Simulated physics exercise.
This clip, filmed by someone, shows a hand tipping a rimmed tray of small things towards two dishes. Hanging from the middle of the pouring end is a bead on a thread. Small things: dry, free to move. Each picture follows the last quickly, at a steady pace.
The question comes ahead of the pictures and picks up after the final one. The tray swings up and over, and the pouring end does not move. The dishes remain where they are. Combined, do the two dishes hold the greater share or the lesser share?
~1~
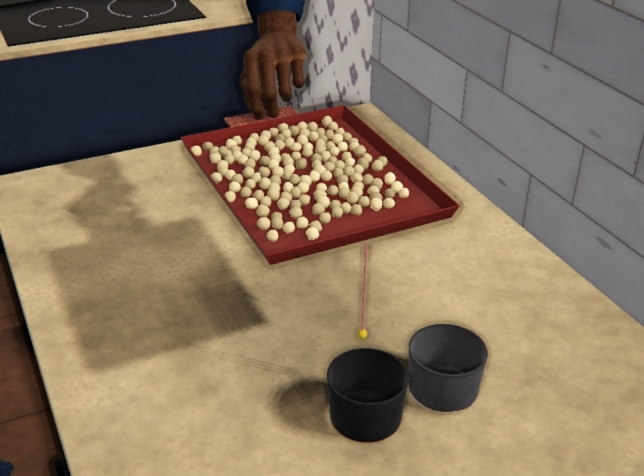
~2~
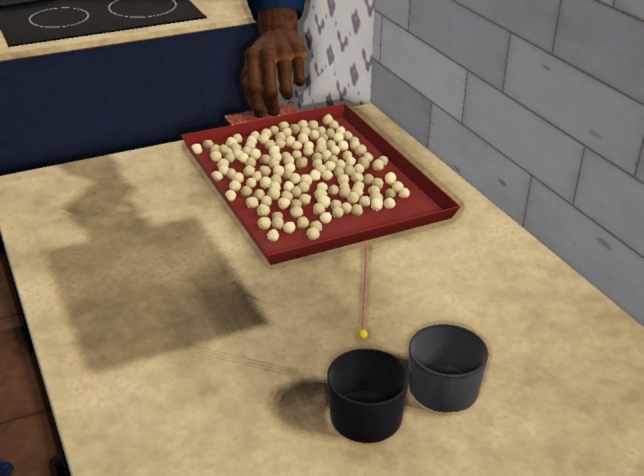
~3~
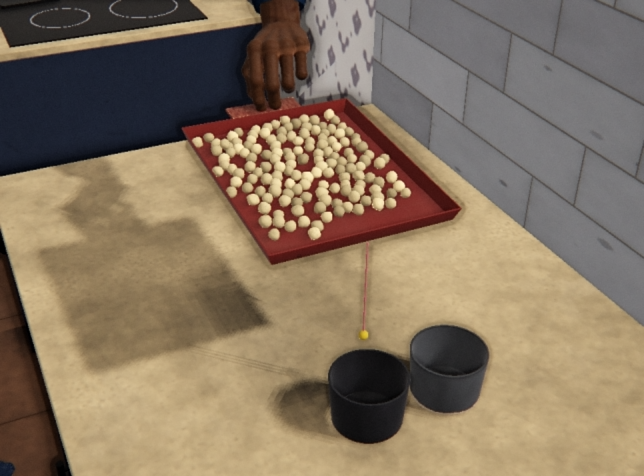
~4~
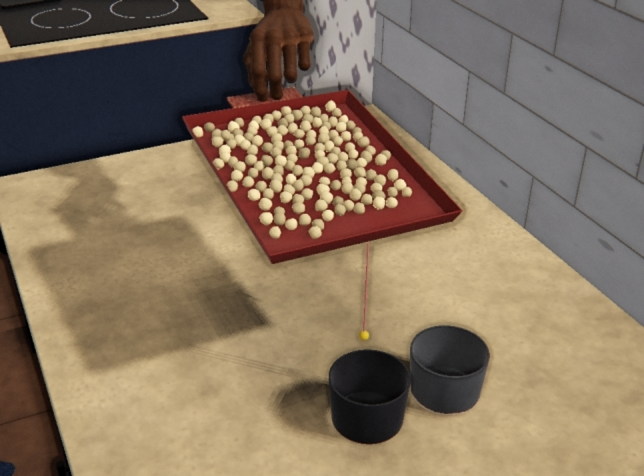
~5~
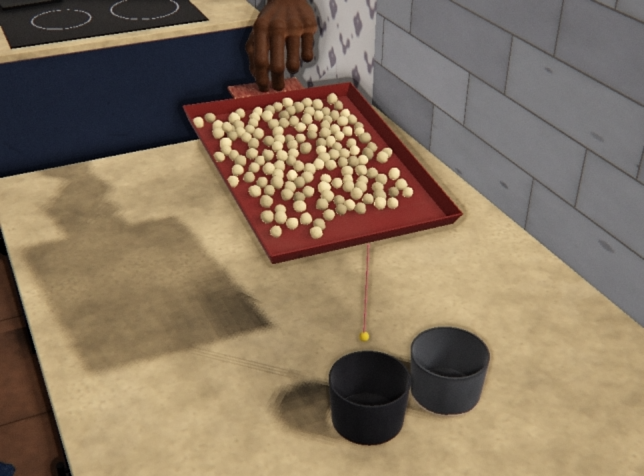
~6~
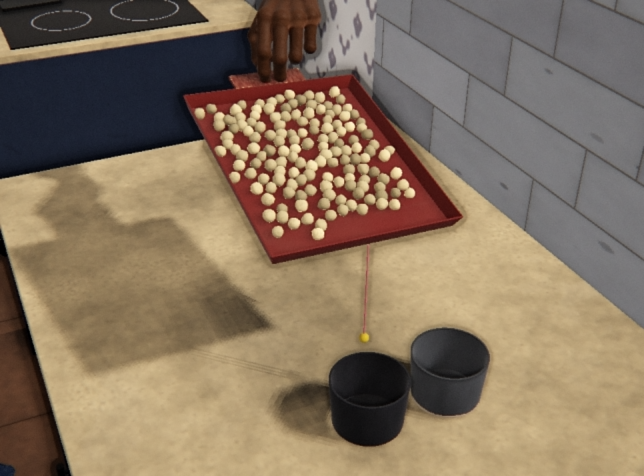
Most likely the spill will be the lesser part.
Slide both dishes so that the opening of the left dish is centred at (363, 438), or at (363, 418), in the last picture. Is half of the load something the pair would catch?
For the two places in order: A minority share, a minority share.
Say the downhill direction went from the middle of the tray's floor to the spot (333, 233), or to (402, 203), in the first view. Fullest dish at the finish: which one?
So, the dish at the left the first time round, the dish at the right the second.
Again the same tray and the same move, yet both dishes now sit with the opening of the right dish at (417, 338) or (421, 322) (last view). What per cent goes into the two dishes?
Approximately 30 percent, followed by approximately 10 percent.
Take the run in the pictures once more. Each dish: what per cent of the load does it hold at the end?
So the left dish keeps 20 per cent, and the right one keeps 60 per cent.
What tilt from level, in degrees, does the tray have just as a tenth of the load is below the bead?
Somewhere around 65 degrees.
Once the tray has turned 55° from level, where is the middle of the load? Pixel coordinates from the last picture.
In the last view the centre sits at roughly (391, 204).
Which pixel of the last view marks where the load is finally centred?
Somewhere around (441, 393) in the final view.
Just after the last frame, tray tipped steeply; almost all on the tray; just a few in the right dish; just a few outside both; just a few in the air.
A moment on, tray tipped right over; about a tenth on the tray; about a tenth in the left dish; roughly a third in the right dish; roughly a quarter outside both; roughly a quarter in the air.
Further on, tray tipped past a quarter turn; roughly a quarter in the left dish; roughly half in the right dish; roughly a quarter outside both.
When it is over, tray tipped past a quarter turn; roughly a quarter in the left dish; roughly half in the right dish; roughly a quarter outside both.
